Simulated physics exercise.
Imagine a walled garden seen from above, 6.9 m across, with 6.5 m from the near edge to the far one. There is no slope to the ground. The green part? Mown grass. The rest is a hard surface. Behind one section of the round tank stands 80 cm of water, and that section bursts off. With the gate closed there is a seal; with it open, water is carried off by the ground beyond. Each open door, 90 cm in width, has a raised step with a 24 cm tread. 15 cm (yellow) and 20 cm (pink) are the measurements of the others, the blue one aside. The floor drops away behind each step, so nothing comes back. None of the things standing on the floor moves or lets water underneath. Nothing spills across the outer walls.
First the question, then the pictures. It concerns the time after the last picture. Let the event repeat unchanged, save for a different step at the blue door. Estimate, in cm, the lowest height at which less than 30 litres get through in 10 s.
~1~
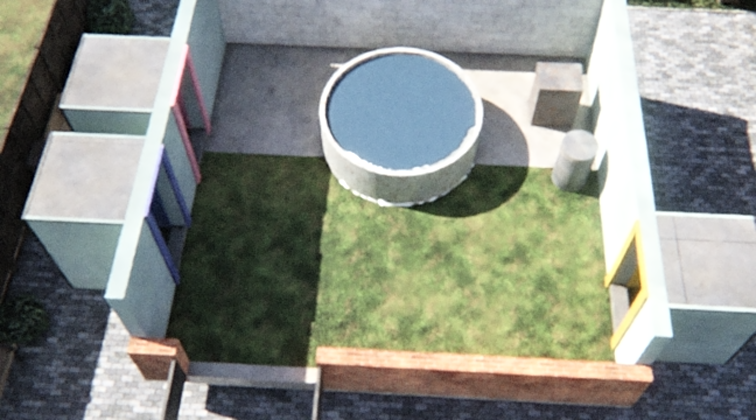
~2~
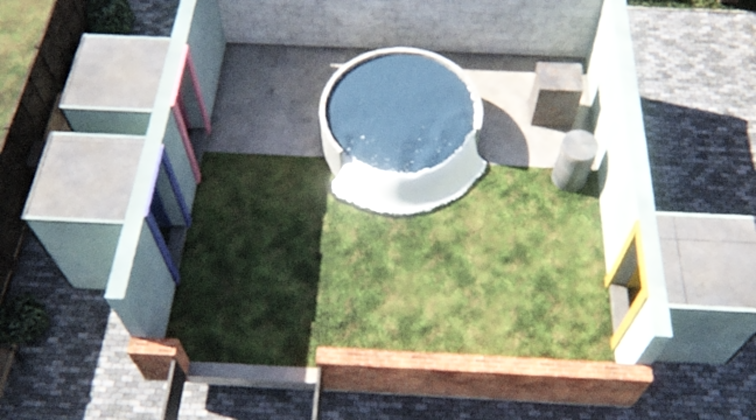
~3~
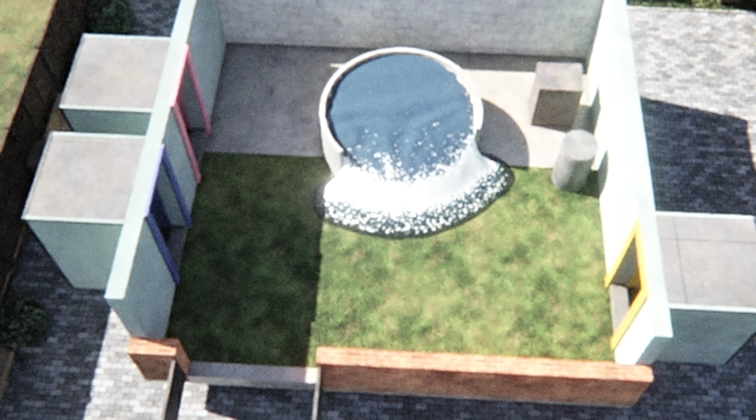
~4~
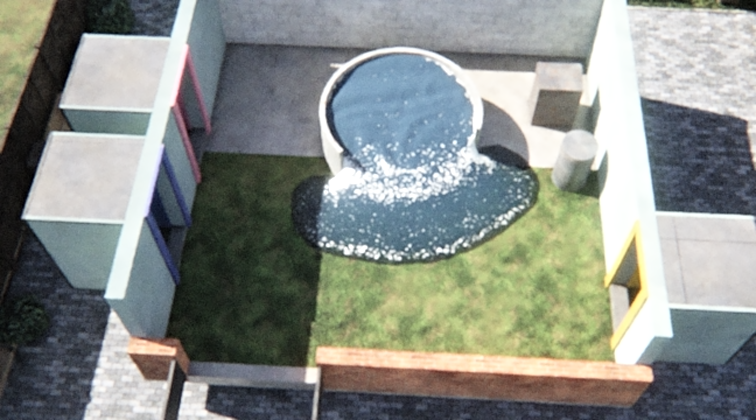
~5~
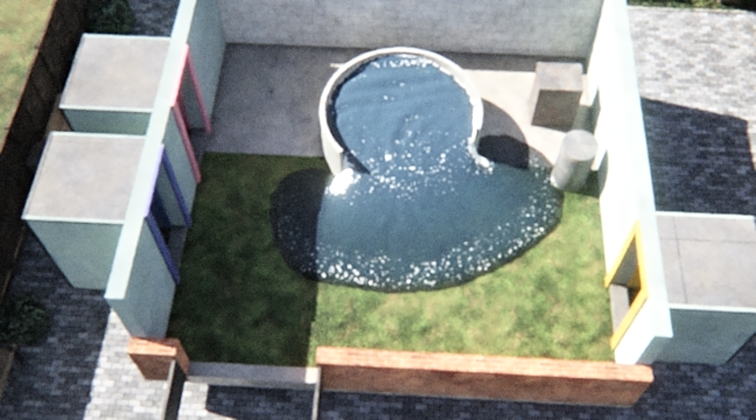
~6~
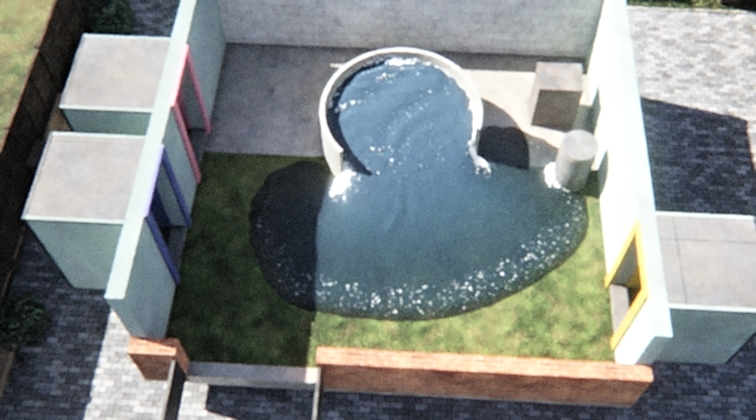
I would say 7.5 cm.
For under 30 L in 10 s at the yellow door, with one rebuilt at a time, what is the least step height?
Yellow door, minimum about 24 cm.
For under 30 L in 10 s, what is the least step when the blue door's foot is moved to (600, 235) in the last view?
Something near 15 cm.
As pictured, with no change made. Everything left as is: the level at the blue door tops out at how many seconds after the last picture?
6.5 s.
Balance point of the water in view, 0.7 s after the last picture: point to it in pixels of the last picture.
Look at about (416, 196) in the last view.
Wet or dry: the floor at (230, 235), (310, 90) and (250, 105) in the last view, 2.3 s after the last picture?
Soaked; untouched; untouched.
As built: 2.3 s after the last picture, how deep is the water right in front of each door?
Door by door in cm - yellow 32, pink 0, blue 6.
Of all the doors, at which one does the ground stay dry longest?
That is the pink door.
Then, 0.7 s after the last picture water covers 55 % of the floor, deepest (28 cm) near (406, 209); it has not reached the blue door.
Then, 2.3 s after the last picture water covers 65 % of the floor, deepest (40 cm) near (567, 381); 6 cm at the blue door, 0 litres in over its 9 cm step.
Then, 9.3 s after the last picture water covers 100 % of the floor, deepest (14 cm) near (231, 71); 9 cm at the blue door, 12 litres in over its 9 cm step.
At the blue door as built, the water peaked near 12 cm, 6.3 s after the last picture.
With a step of 6 cm, 55 litres would have come in within the 10 s; with 9.5 cm, 8 litres. So under 30 litres takes about 7.5 cm.
